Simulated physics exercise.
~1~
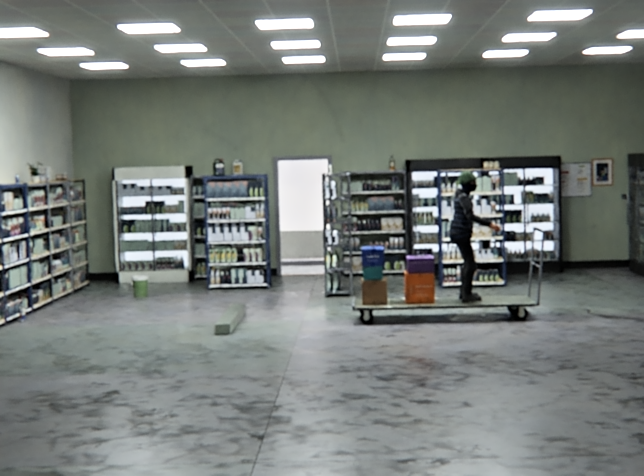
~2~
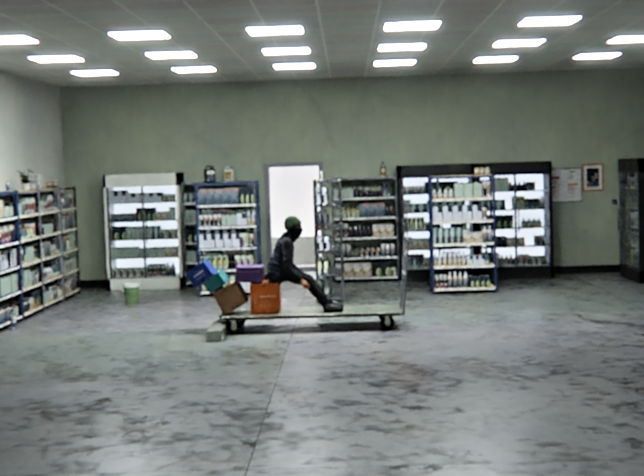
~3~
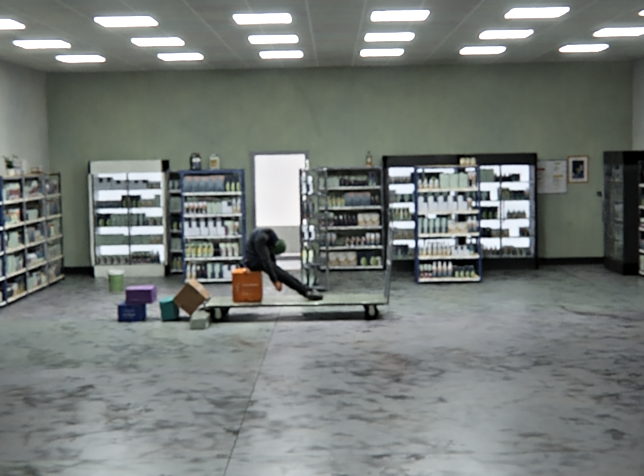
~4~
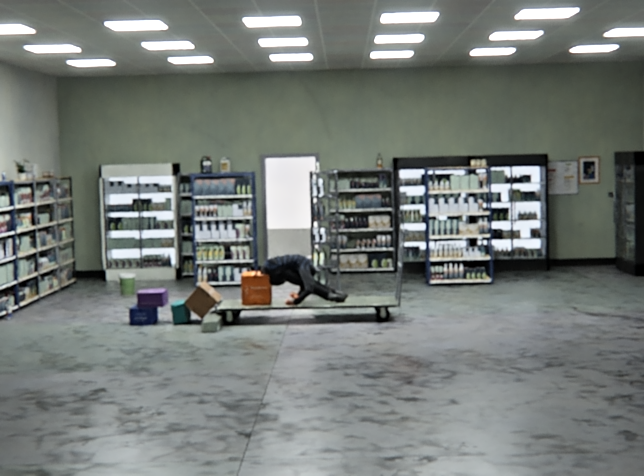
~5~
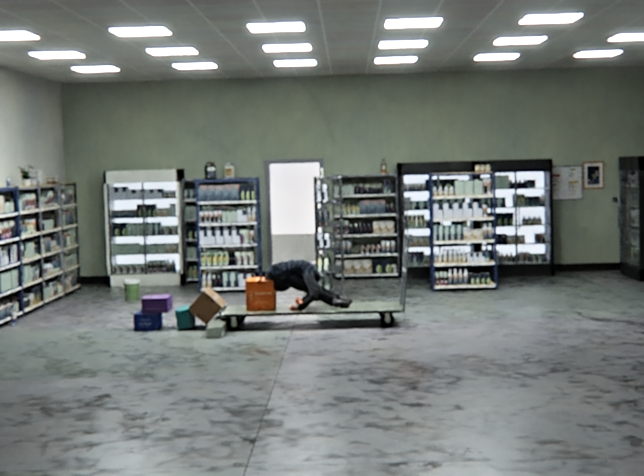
A person stood on a flatbed trolley rolling left until it stopped at a low step, then dropped to sitting and slumped forward over an orange box, while the purple, blue, teal and brown boxes tumbled off the front onto the floor.
